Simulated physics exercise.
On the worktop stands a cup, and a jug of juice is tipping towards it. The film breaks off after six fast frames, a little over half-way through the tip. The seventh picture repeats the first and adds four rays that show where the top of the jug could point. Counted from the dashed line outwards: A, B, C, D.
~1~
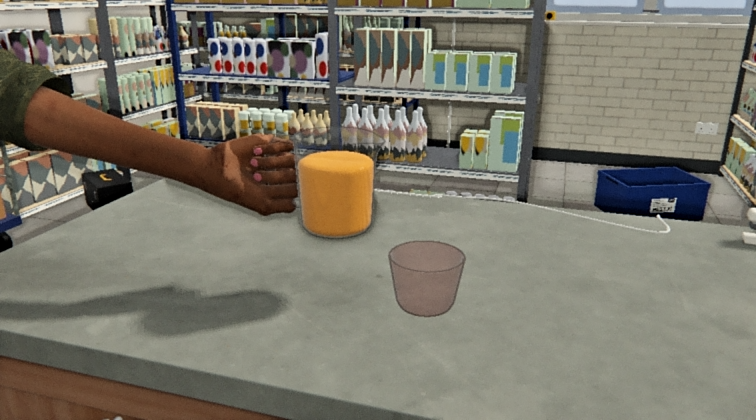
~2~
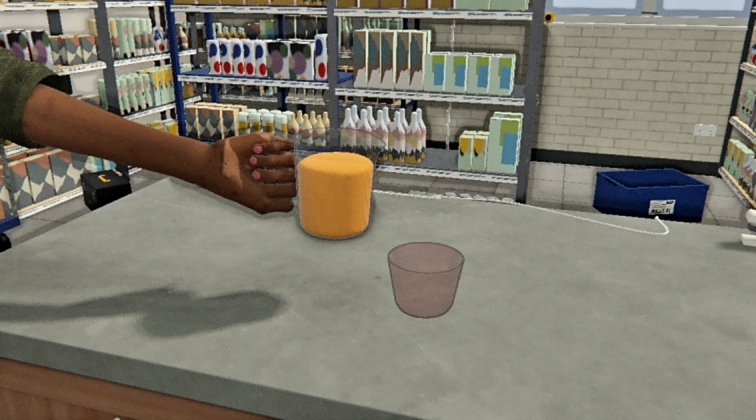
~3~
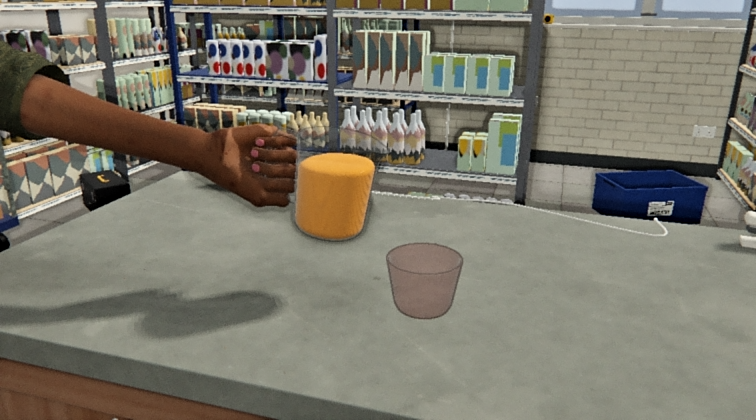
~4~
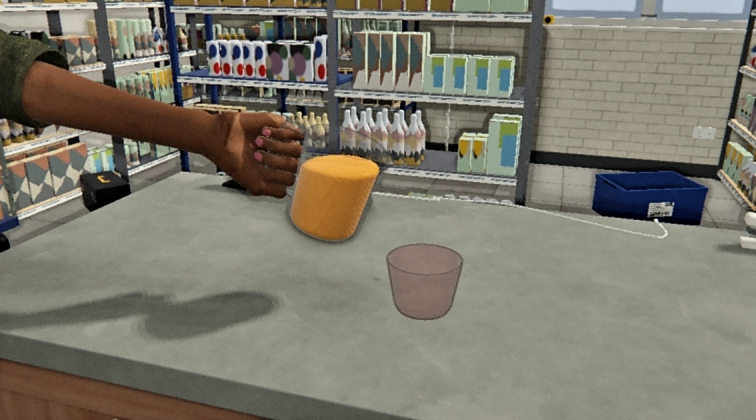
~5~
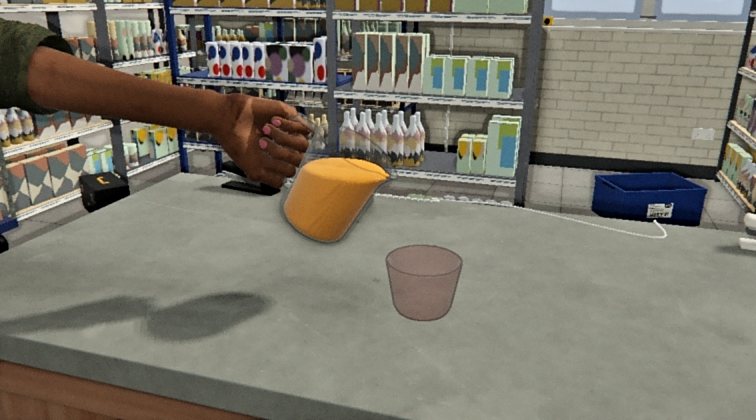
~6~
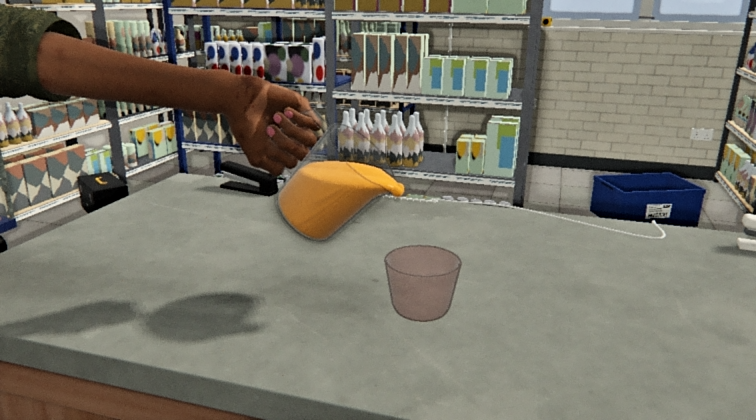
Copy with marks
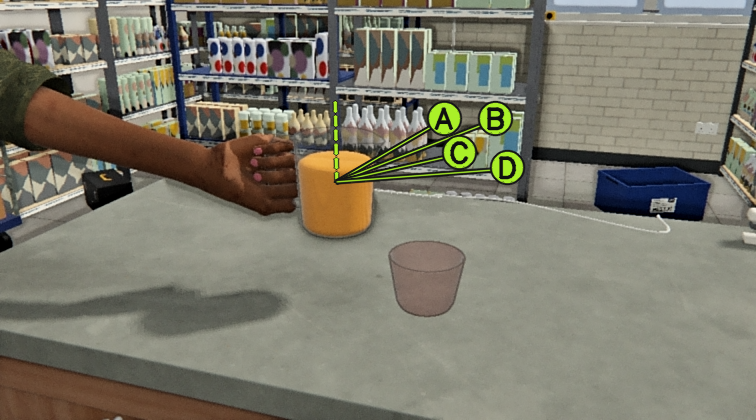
On a grey worktop in a shop, a hand tilts a clear jug of orange juice rightward, gradually at first and then more steeply, beside an empty, pinkish see-through cup, until juice is over the jug's lip.
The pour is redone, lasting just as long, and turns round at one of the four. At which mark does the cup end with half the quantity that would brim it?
Mark A.
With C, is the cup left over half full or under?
Over.
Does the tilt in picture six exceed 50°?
No, it does not.
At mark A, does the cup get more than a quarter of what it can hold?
Yes, clearly.
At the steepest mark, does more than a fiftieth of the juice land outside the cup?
Yes, it does.
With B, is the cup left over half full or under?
Over.
On the marked copy, A at (430, 127); B at (480, 125); C at (442, 157); D at (491, 170).
With A, the cup ends with about 47 % of what it can hold.
With B, the cup ends with about 72 % of what it can hold.
With C, the cup ends with about 91 % of what it can hold; 8 % of the juice is spilt.
With D, the cup ends with about 97 % of what it can hold; 19 % of the juice is spilt.
